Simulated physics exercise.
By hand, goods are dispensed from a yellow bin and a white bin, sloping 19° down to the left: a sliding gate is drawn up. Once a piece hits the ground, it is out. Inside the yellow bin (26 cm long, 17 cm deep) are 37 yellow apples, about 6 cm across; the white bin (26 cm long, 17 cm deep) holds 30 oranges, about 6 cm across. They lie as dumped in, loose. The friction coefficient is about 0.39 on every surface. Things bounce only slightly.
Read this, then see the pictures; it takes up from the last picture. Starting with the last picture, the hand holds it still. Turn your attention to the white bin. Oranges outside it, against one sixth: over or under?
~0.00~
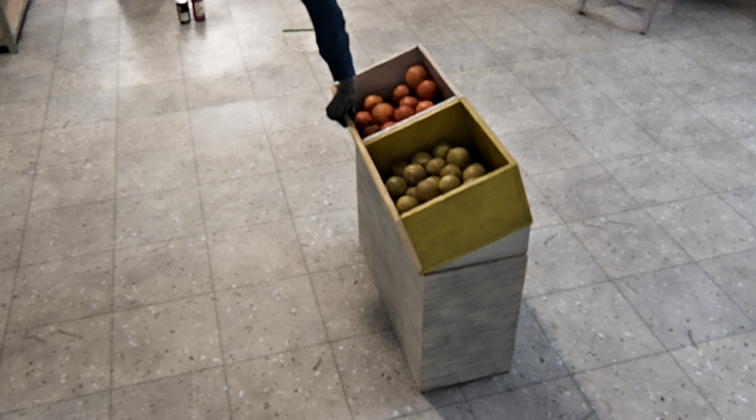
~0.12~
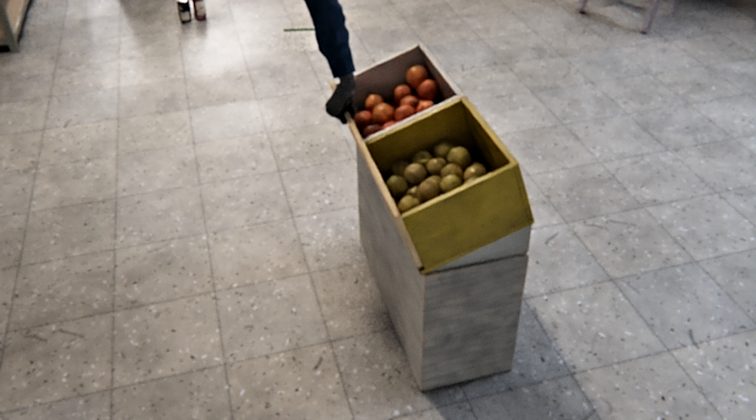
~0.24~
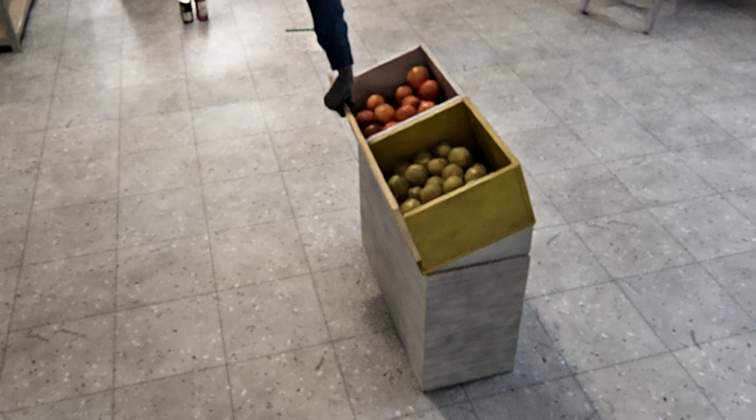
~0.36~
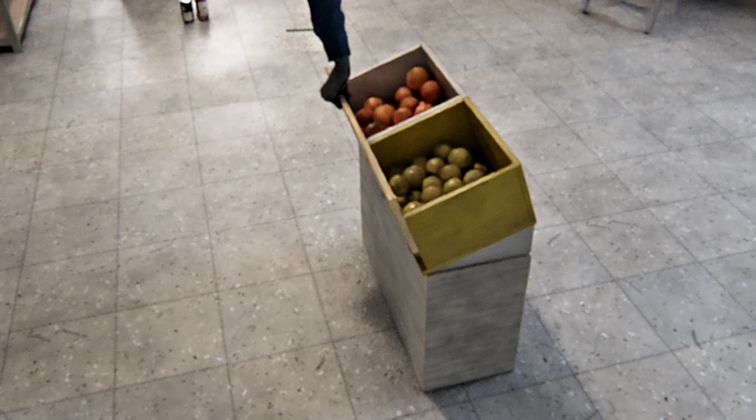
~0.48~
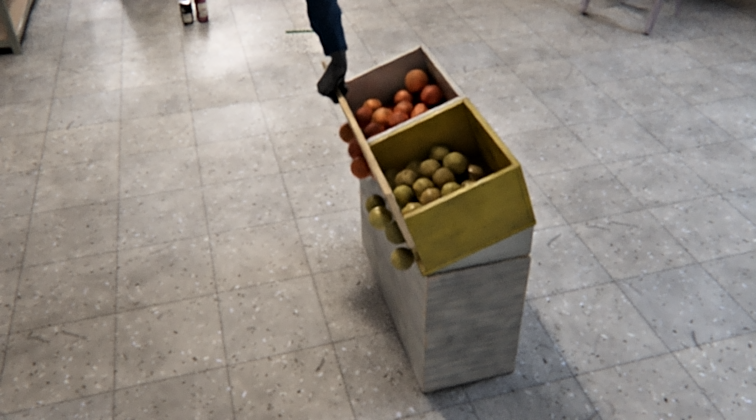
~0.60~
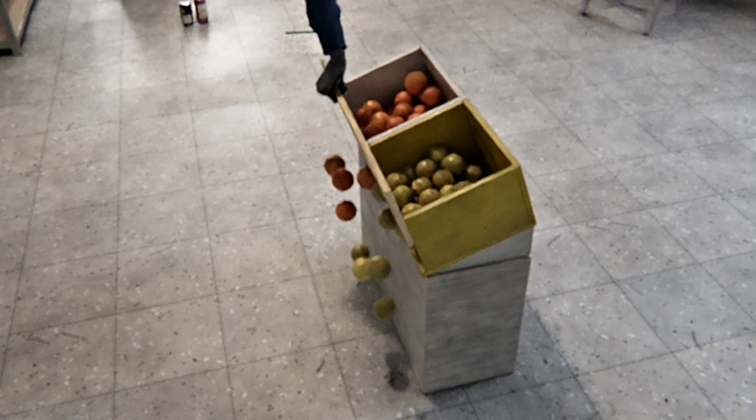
Over.
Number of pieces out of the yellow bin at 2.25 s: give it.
Count for the yellow bin: Roughly 10.
After 1.01 s, yellow bin 28 in, 9 out and white bin 26 in, 4 out.
After 1.53 s, yellow bin 28 in, 9 out and white bin 23 in, 7 out.
After 2.25 s, yellow bin 27 in, 10 out and white bin 23 in, 7 out.
Final count (at 3.18 s), yellow bin 24 in, 13 out and white bin 22 in, 8 out. Asked share, 8 of 30, 27 per cent.
